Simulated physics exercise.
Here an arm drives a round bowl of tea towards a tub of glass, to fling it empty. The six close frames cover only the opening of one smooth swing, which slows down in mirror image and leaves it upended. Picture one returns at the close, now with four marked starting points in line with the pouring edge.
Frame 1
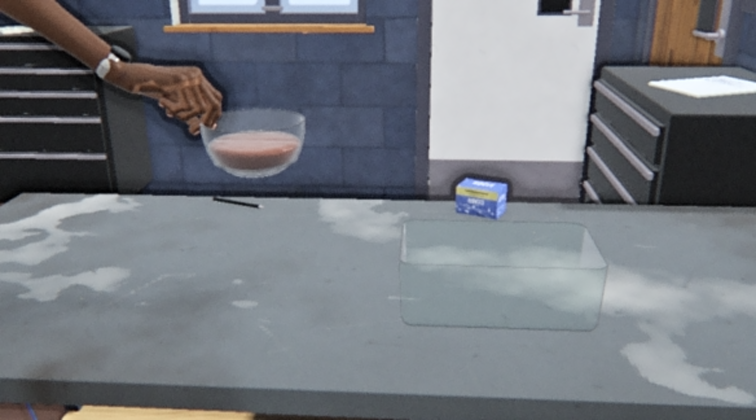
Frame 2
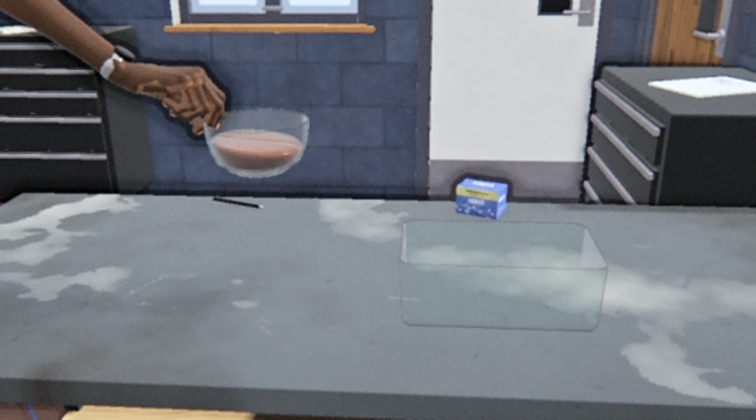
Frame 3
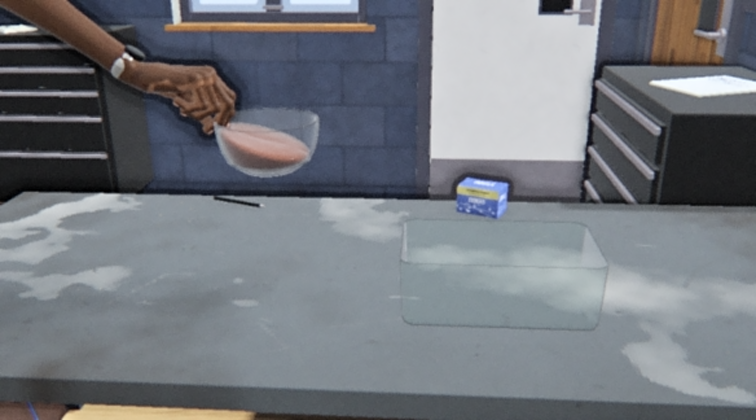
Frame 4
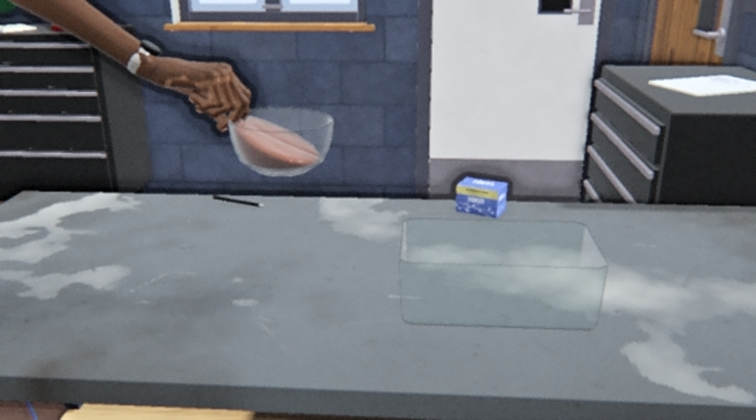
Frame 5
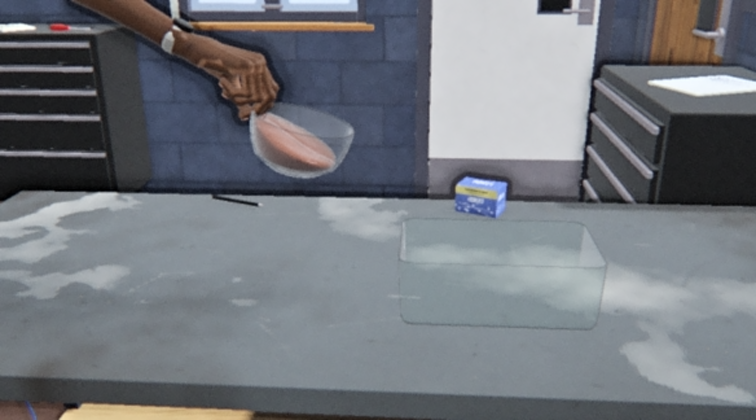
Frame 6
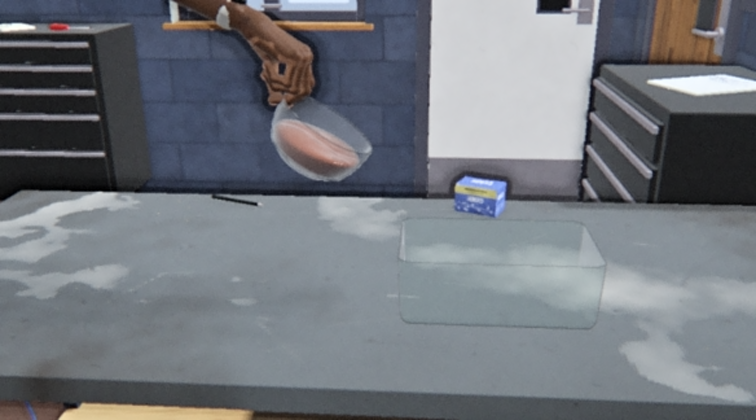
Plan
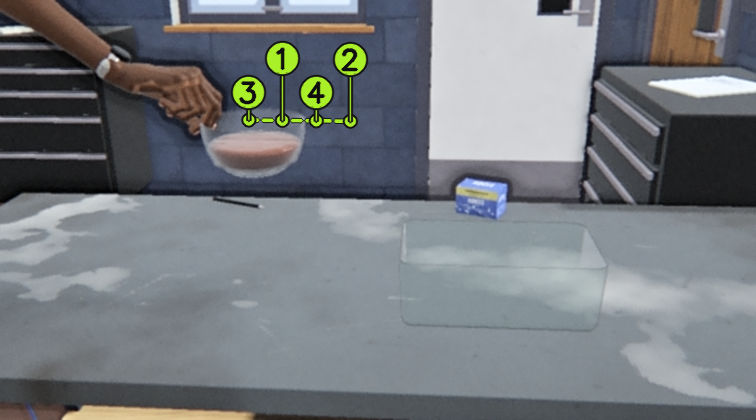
An arm held a clear round bowl of pinkish liquid above a gray table, then moved it to the right, tilting it more and more toward a clear, rectangular glass tub.
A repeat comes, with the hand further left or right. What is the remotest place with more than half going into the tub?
3.
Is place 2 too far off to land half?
No.
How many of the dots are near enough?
All of the four.
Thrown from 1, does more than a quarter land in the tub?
Yes, it does.
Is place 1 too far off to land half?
No, not at all.
On the marked copy, 1 at (282, 120); 2 at (350, 121); 3 at (248, 120); 4 at (316, 120).
Choosing 1, about 85 % lands in the tub, 6 % falls short and 9 % goes beside or beyond.
Choosing 2, about 86 % lands in the tub, 5 % falls short and 9 % goes beside or beyond.
Choosing 3, about 65 % lands in the tub, 27 % falls short and 8 % goes beside or beyond.
Choosing 4, about 80 % lands in the tub, 3 % falls short and 17 % goes beside or beyond.
